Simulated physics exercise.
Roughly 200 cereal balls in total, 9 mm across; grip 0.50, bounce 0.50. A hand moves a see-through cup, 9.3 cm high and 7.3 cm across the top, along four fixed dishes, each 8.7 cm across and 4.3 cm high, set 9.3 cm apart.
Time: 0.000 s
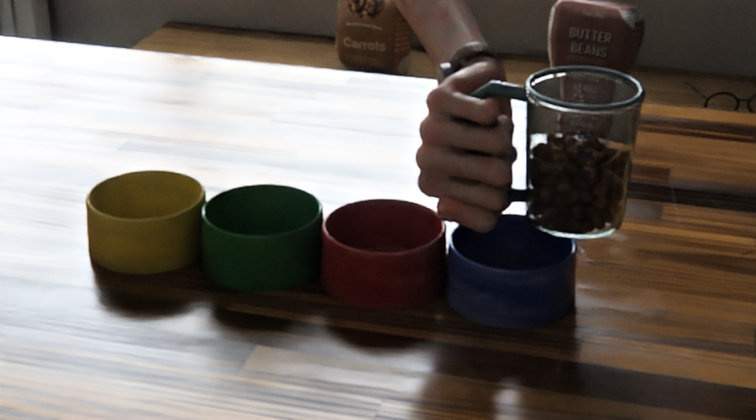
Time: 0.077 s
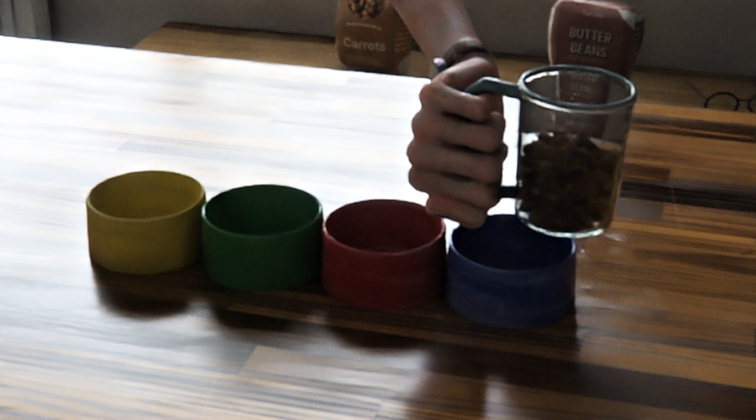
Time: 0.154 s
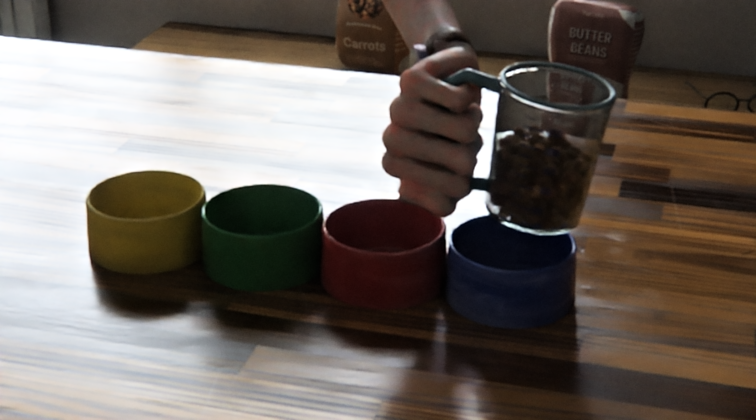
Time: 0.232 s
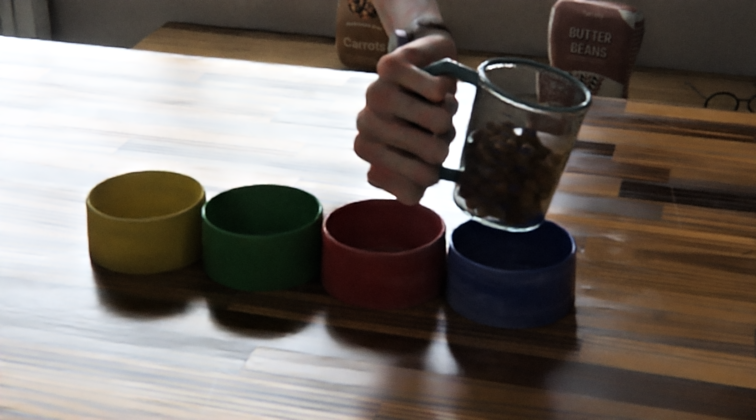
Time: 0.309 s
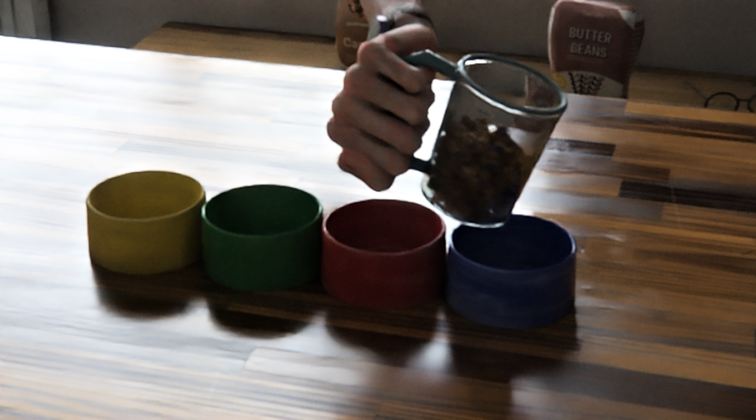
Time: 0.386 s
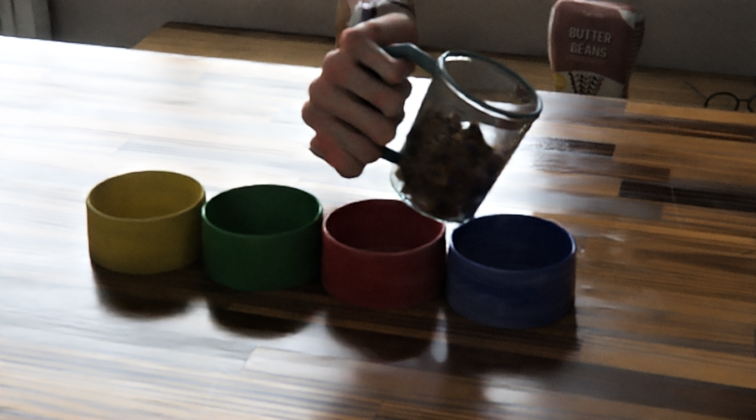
A hand moves a clear cup of brown pieces left above colored bowls, tilting it rightward.
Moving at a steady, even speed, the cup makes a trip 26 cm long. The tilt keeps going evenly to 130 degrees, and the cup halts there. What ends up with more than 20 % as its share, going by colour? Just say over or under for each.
Result: Red dish: I'd say it gets a fifth at most, blue dish: I'd say it gets a fifth at most, green dish: I'd say it gets more than a fifth, yellow dish: I'd say it gets a fifth at most, counter: I'd say it gets a fifth at most.
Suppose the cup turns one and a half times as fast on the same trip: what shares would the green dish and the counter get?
In that case I'd put green at 100 and the counter at 0.
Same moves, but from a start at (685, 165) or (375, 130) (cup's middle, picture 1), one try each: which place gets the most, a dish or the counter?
In the first try red collects the most, and in the second it's yellow.
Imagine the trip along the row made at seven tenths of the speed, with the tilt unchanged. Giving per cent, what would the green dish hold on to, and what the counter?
Shares: Green 100, counter 0.
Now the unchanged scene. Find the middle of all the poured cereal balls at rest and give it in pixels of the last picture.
I'd put it at about (271, 234).
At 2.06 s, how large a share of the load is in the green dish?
About 100 percent up to now.
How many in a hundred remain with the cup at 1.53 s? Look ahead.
It works out to about 95 per cent of the load.
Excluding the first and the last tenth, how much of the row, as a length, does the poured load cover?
5 cm, roughly.
After 1.07 s, tilt 73 degrees; cup holds 100 %.
After 1.53 s, tilt 107 degrees; cup holds 95 %, green 5 %.
Then, at 2.06 s, tilt 130 degrees; cup holds 0 %, green 100 %.
By 2.5 s all is still; red 0 %, blue 0 %, green 100 %, yellow 0 %, counter 0 %.
